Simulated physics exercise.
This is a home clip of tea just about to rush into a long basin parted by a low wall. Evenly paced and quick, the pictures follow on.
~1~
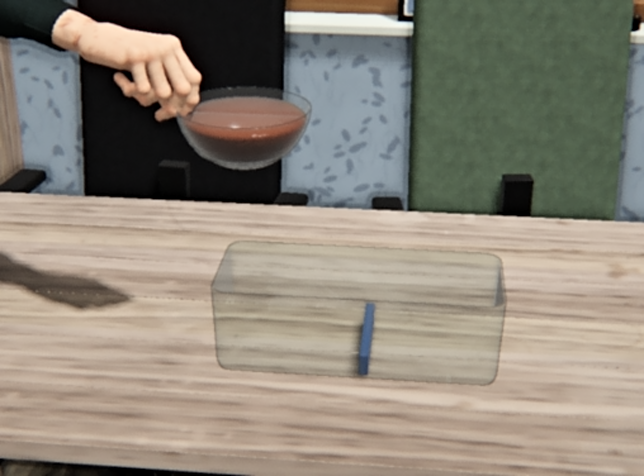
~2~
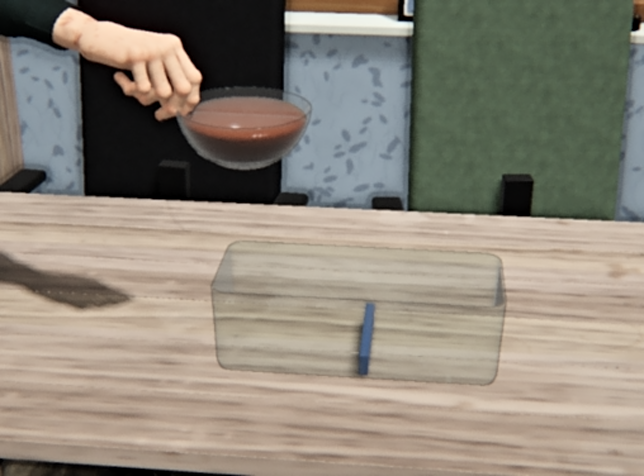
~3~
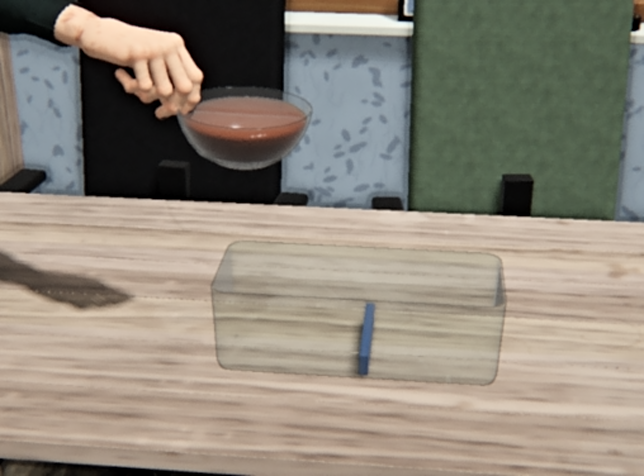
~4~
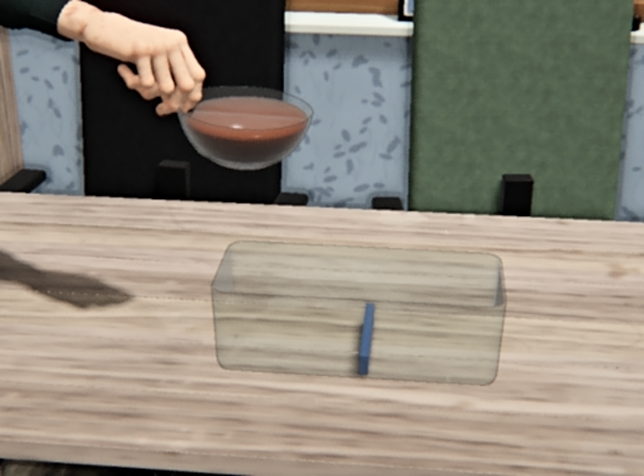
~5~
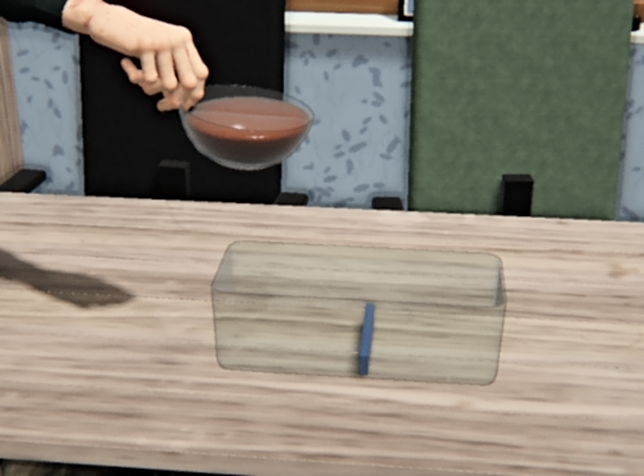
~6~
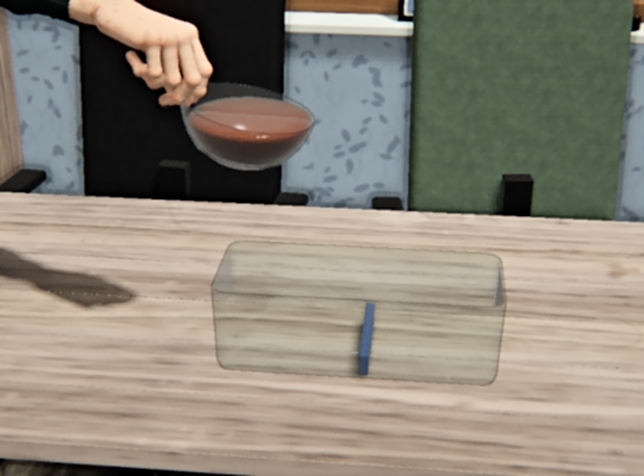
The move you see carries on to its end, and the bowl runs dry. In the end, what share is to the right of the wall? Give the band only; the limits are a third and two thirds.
From a third to two thirds.
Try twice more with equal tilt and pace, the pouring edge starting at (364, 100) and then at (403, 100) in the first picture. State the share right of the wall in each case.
Roughly 85 % and 80 %.
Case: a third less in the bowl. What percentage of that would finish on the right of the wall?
40 per cent.
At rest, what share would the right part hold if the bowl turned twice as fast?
About 45 in a hundred.
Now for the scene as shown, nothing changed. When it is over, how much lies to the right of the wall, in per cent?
55 %.
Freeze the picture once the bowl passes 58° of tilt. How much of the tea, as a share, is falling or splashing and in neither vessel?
It comes to around 40 per cent.
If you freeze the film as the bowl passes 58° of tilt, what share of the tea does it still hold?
Close to 40 parts in a hundred remain.
A moment on, the bowl is tipped part way and 41 per cent is still to pour, 6 is left of the wall and 14 right of it.
Next, the bowl is tipped on its side and 3 per cent is still to pour, 31 is left of the wall and 58 right of it.
Then the bowl is tipped on its side and 0 per cent is still to pour, 41 is left of the wall and 58 right of it.
Later the bowl is tipped on its side and 0 per cent is still to pour, 43 is left of the wall and 56 right of it.
Finally, 43 per cent lies left of the wall, 56 right of it and 1 outside.
